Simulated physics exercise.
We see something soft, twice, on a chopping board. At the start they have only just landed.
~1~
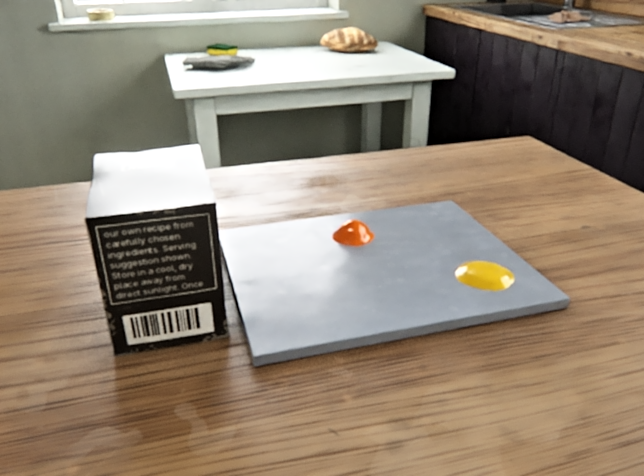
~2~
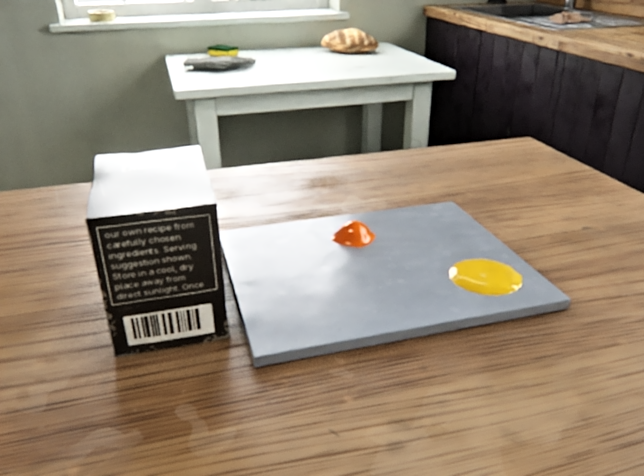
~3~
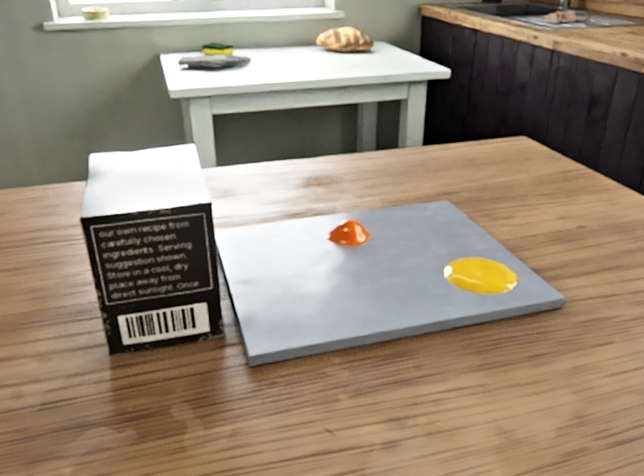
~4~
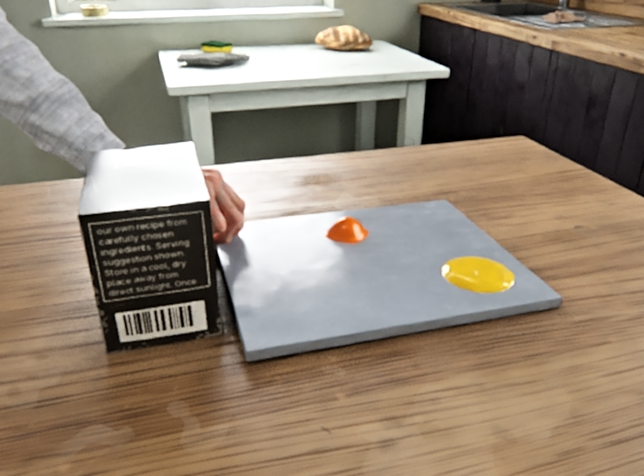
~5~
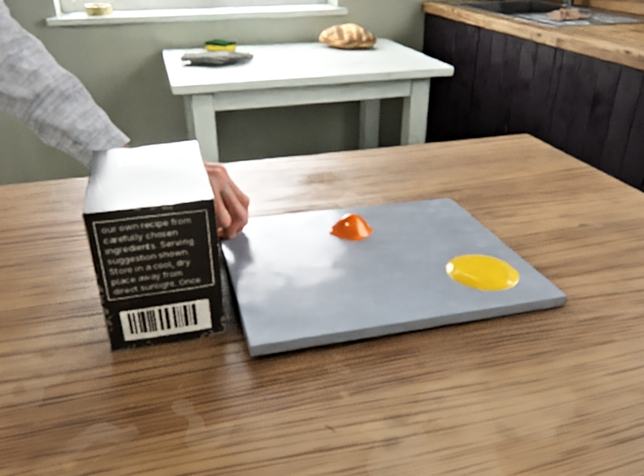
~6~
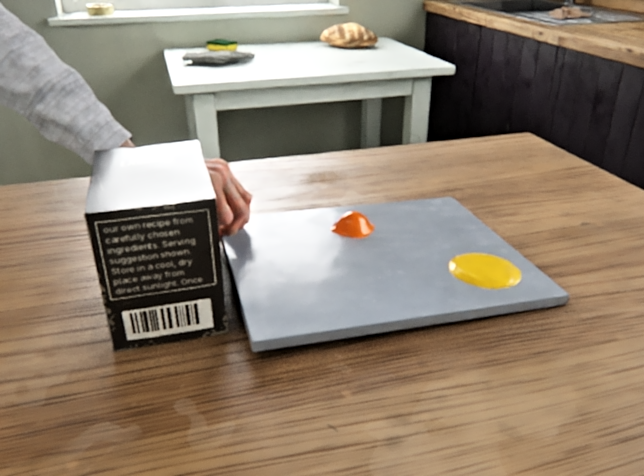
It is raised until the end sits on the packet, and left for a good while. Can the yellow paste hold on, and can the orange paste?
As for the yellow paste, it slides over the edge; the orange paste holds its ground.
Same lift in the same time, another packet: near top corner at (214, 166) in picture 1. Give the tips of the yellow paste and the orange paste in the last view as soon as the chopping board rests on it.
In turn (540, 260) and (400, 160).
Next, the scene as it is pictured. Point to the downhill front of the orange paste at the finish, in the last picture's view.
Close to (391, 176).
A moment on, slope about 28°; the yellow paste is dripping off the low end; the orange paste has not moved.
Further on, the yellow paste is dripping off the low end; the orange paste has not moved.
When it is over, slope about 28°; the yellow paste is dripping off the low end; the orange paste has not moved.
